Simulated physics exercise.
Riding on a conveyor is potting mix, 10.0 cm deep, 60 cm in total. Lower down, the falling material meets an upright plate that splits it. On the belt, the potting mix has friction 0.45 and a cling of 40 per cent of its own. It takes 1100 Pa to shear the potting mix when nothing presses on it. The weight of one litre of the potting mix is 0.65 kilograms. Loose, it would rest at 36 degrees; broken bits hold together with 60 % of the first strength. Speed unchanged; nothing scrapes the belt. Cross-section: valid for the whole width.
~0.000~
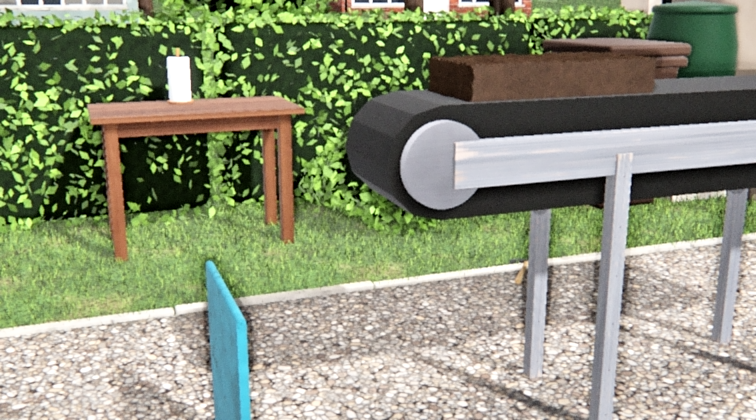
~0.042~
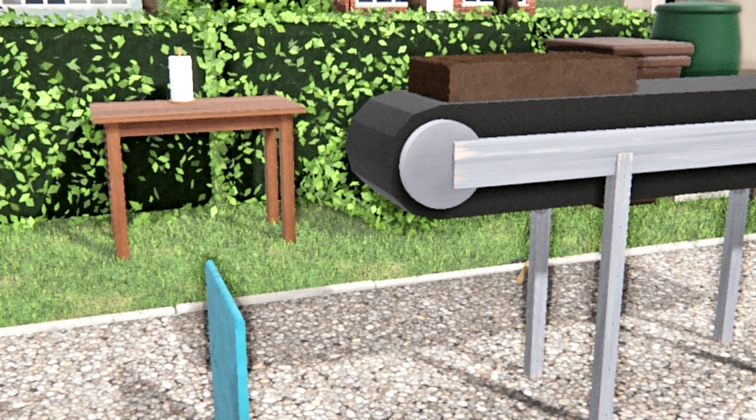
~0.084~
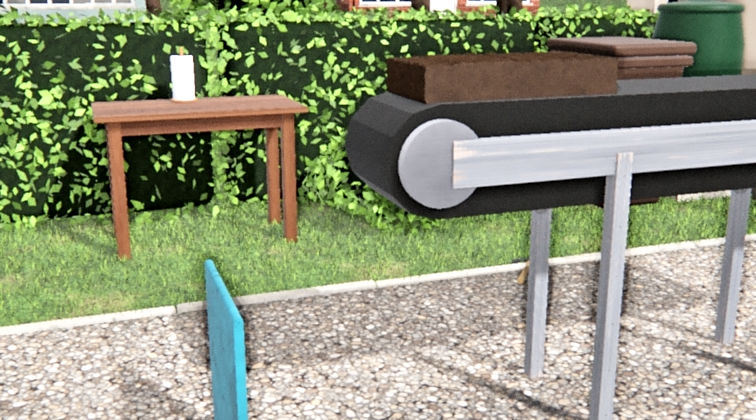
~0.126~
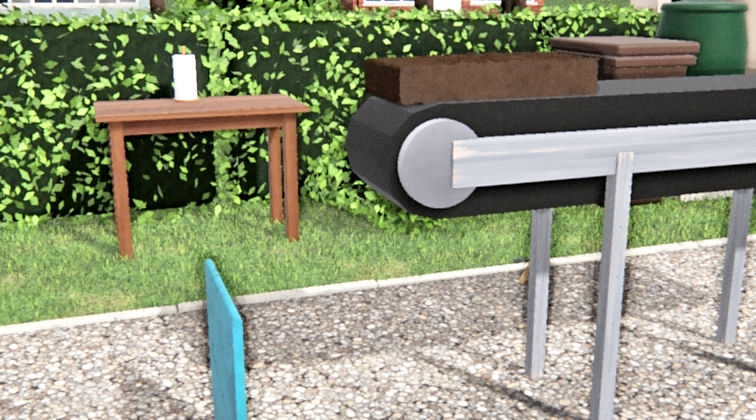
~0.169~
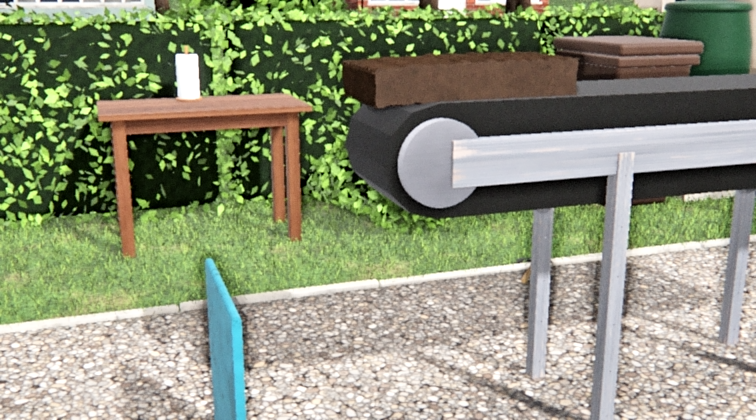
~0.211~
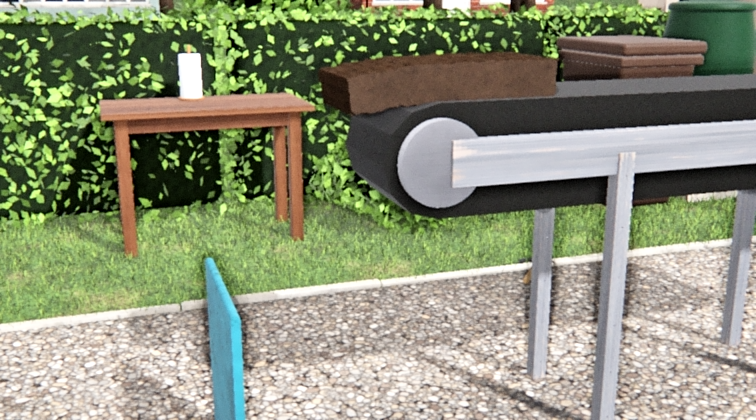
In a garden, a dark brown slab of potting mix riding left along a black conveyor belt, its front edge sagging past the roller.
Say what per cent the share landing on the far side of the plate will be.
Roughly 93 out of 100.
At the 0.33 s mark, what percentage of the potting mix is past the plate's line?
Some 0 in a hundred.
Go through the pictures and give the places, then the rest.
The first frame shows leading edge of the potting mix at (472, 95).
The second frame shows leading edge of the potting mix at (449, 85).
The third frame shows leading edge of the potting mix at (425, 94), 6 % of it past the top of the roller, in one piece.
The fourth frame shows leading edge of the potting mix at (400, 80), 17 % of it past the top of the roller, in one piece.
The fifth frame shows leading edge of the potting mix at (374, 75), 29 % of it past the top of the roller, in one piece.
The sixth frame shows leading edge of the potting mix at (348, 85), 40 % of it past the top of the roller, in one piece.
After 0.33 s, 0 % is beyond the plate's line.
After 0.48 s, 24 % is beyond the plate's line.
After 0.62 s, 61 % is beyond the plate's line.
After 0.76 s, 92 % is beyond the plate's line.
After 1.89 s, at the end, 93 % is beyond the plate's line.
